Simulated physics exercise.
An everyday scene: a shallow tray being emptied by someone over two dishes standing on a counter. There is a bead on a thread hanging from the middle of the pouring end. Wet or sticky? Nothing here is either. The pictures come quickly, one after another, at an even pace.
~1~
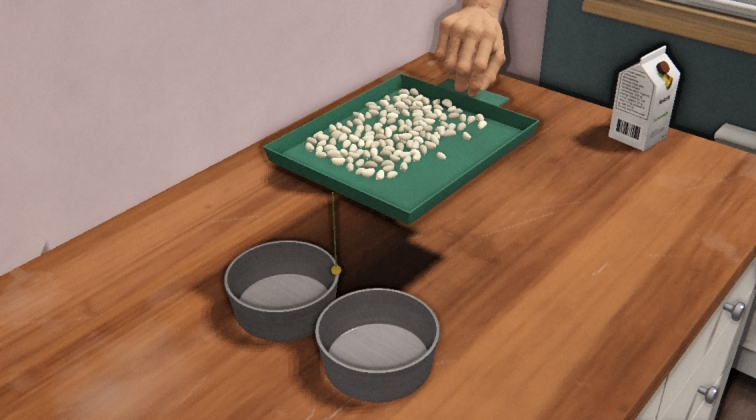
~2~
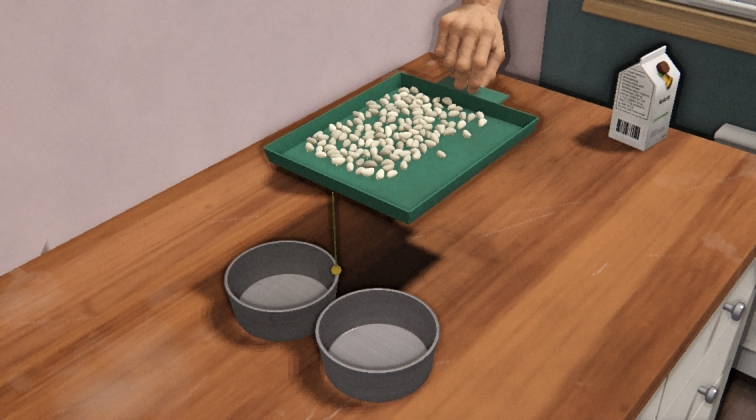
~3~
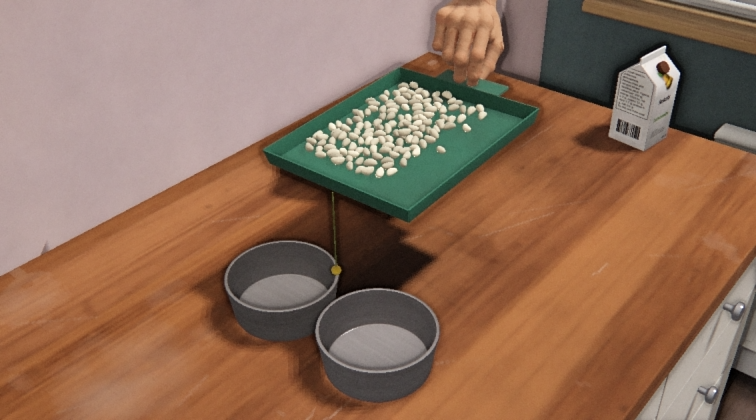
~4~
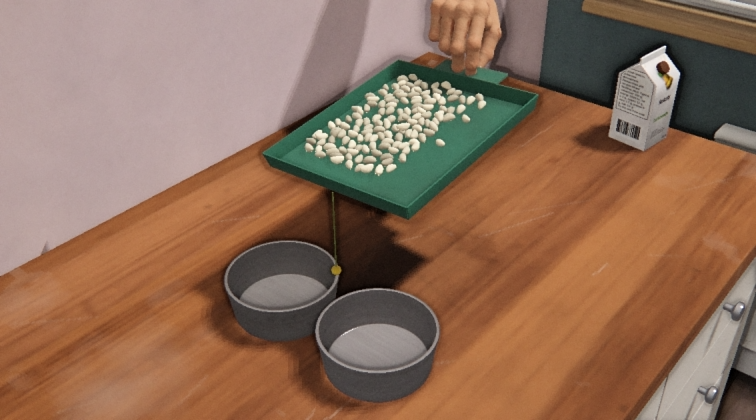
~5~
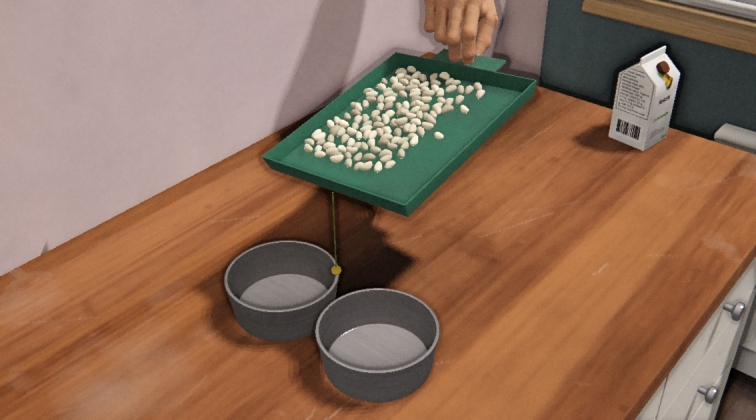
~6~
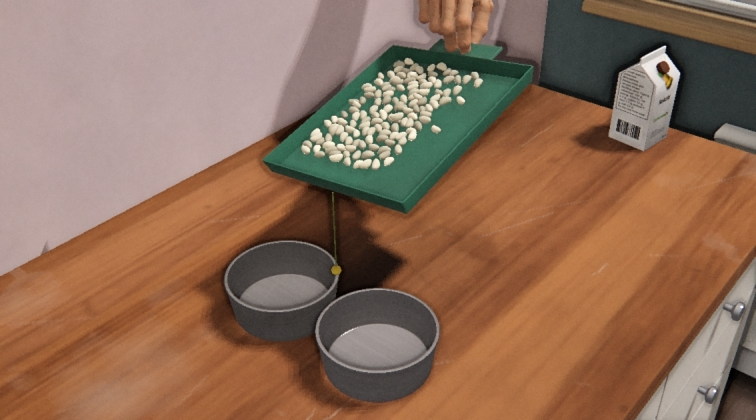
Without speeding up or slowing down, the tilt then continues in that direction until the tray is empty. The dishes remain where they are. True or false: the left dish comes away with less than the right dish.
False.
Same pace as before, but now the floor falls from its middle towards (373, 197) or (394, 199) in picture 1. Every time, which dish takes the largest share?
Case one: The dish at right. Case two: The dish at right.
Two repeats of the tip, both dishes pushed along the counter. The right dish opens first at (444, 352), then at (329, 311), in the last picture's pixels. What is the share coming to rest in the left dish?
It comes to roughly 10 per cent in one try and roughly 70 per cent in the next.
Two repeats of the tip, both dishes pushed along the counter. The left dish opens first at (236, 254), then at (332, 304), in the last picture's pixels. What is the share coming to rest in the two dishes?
Around 70 then around 10 per cent.
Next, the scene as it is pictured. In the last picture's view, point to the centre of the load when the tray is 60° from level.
Look about (321, 129) in the last picture.
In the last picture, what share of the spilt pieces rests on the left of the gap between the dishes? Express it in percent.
Roughly 80 in a hundred.
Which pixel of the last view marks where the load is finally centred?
(283, 293).
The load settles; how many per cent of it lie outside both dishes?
That comes to some 20 per cent.
Shortly afterwards, tray tipped steeply; all but a few on the tray; only a few in the air.
Next, tray tipped right over; the bulk on the tray; a little in the left dish; only a few outside both; a little in the air.
Some moments later, tray tipped past a quarter turn; the bulk in the left dish; near a quarter outside both.
In the end, tray tipped past a quarter turn; none at all in the right dish; the bulk in the left dish; near a quarter outside both.
